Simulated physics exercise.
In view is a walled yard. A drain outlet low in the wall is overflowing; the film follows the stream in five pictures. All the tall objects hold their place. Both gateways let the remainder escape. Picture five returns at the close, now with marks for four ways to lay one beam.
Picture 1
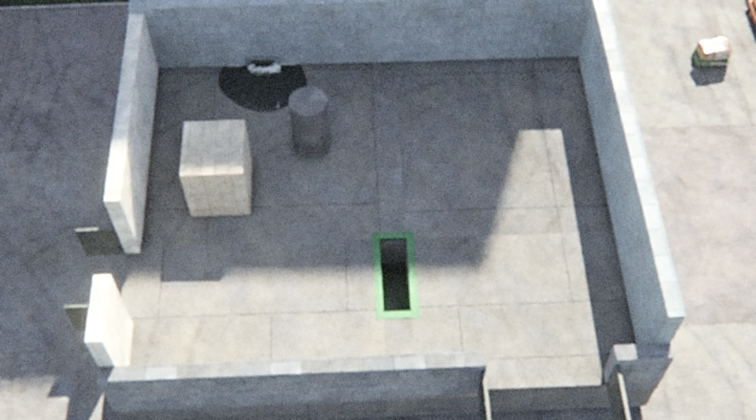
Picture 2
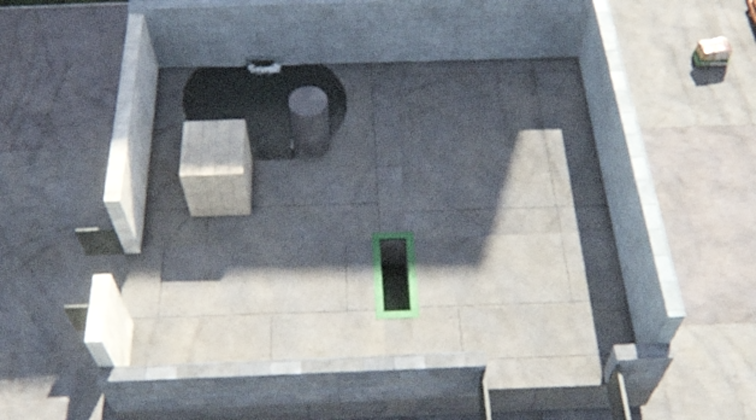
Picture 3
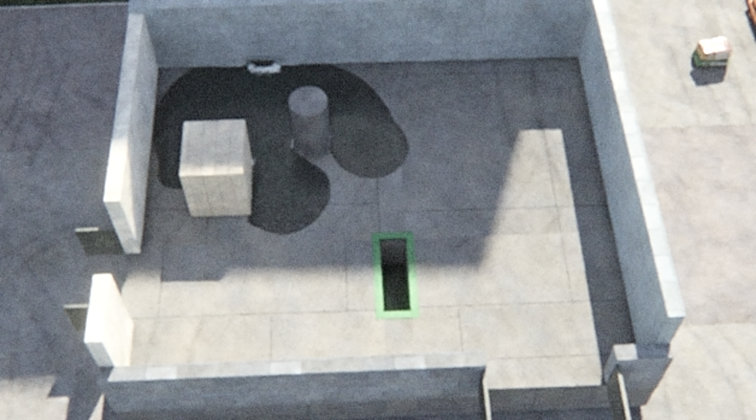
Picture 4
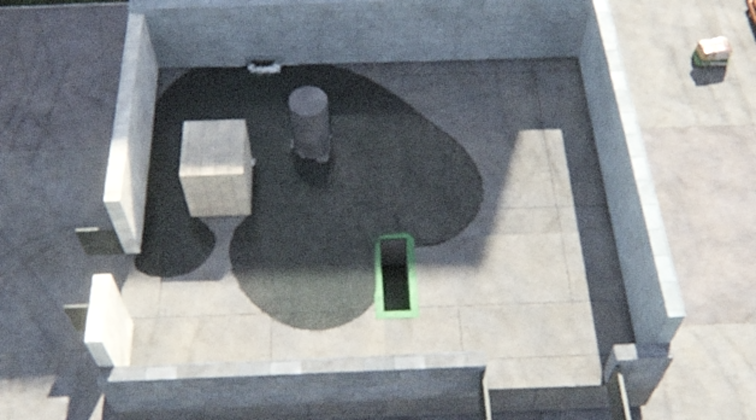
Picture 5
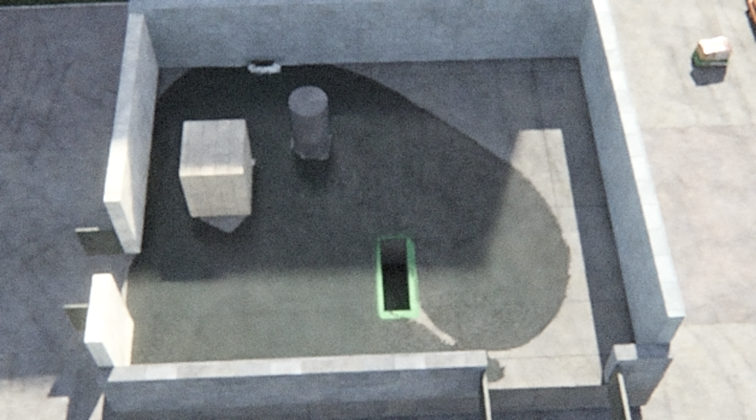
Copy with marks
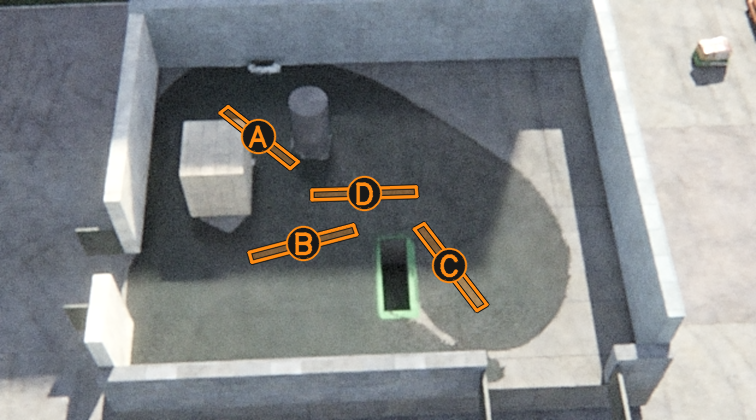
A walled yard with a pale block and a grey cylinder had a dark patch of water at its back wall, which spread around them, reached the green-edged drain and covered most of the ground.
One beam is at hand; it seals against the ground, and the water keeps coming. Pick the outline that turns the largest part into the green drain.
C.
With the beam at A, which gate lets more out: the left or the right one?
The right one.
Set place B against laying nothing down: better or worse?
Place B is worse.
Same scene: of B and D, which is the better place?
The answer is B.
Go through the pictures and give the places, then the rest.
Outfall at (263, 61); green drain at (395, 274); open gate at (542, 373); open gate at (137, 288); water covers 3 % of the ground and shows as far out as (248, 102); green drain still dry.
Water covers 10 % of the ground and shows as far out as (335, 128); green drain still dry.
Water covers 20 % of the ground and shows as far out as (298, 224); green drain still dry.
Water covers 41 % of the ground and shows as far out as (321, 323); green drain taking water.
Water covers 66 % of the ground and shows as far out as (544, 325); green drain taking water.
On the marked copy, A from (224, 109) to (294, 165); B from (250, 257) to (355, 229); C from (419, 226) to (481, 307); D from (311, 194) to (416, 191).
For place A, about 12 % of the stream runs into the green drain, about 88 % out by the gates.
For place B, about 14 % of the stream runs into the green drain, about 86 % out by the gates.
For place C, about 24 % of the stream runs into the green drain, about 76 % out by the gates.
For place D, about 9 % of the stream runs into the green drain, about 91 % out by the gates.
